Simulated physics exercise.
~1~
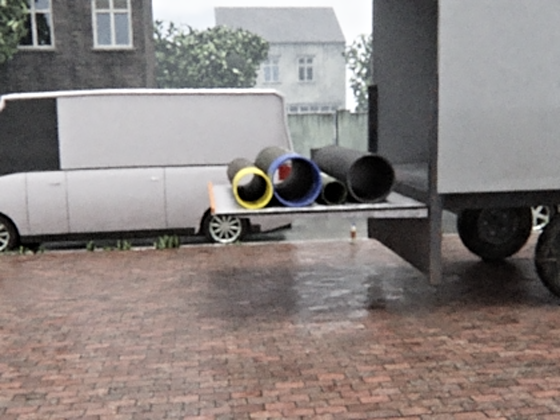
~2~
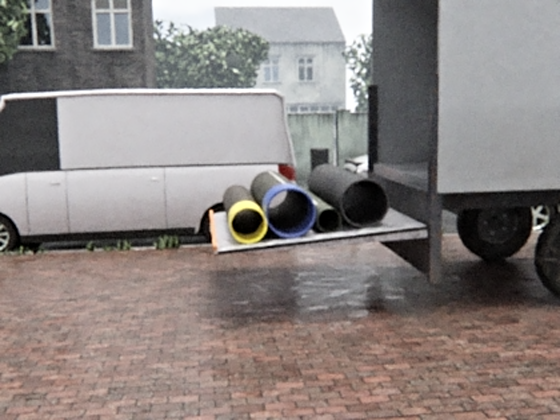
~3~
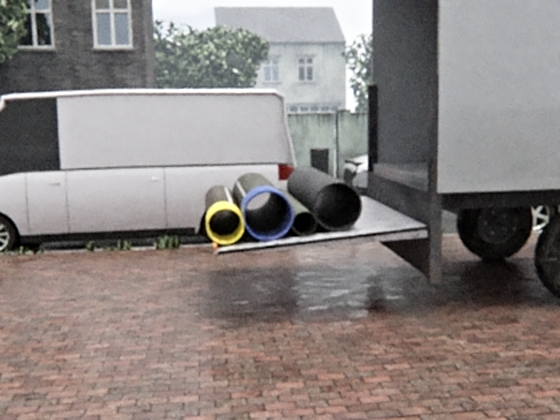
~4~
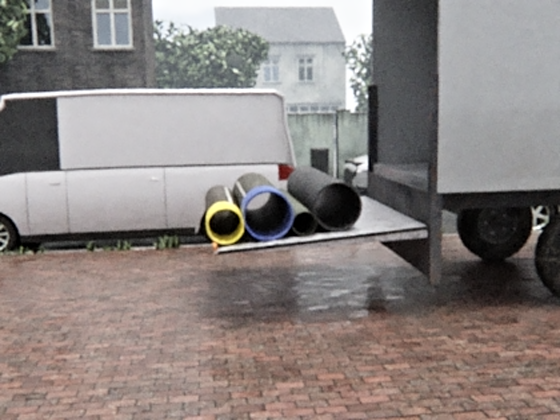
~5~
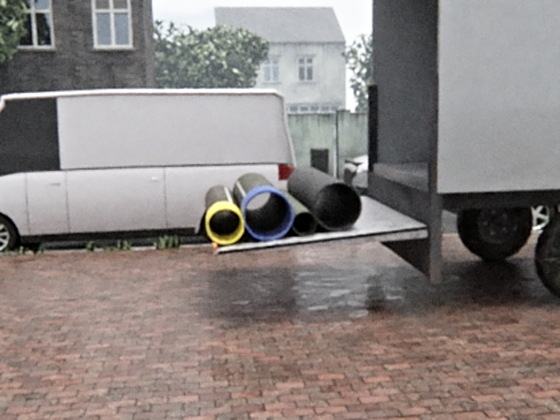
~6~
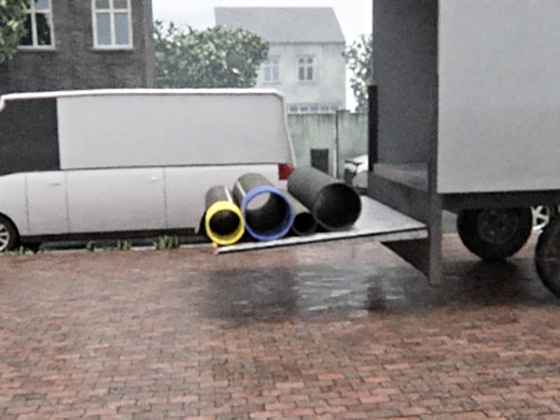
The footage shows four dark pipes, one rimmed yellow and another blue, lying on a truck's tail-lift platform above wet brick paving. The platform drops slightly and tilts down to the left, and the pipes roll a short way left before coming to rest together, all still on it.
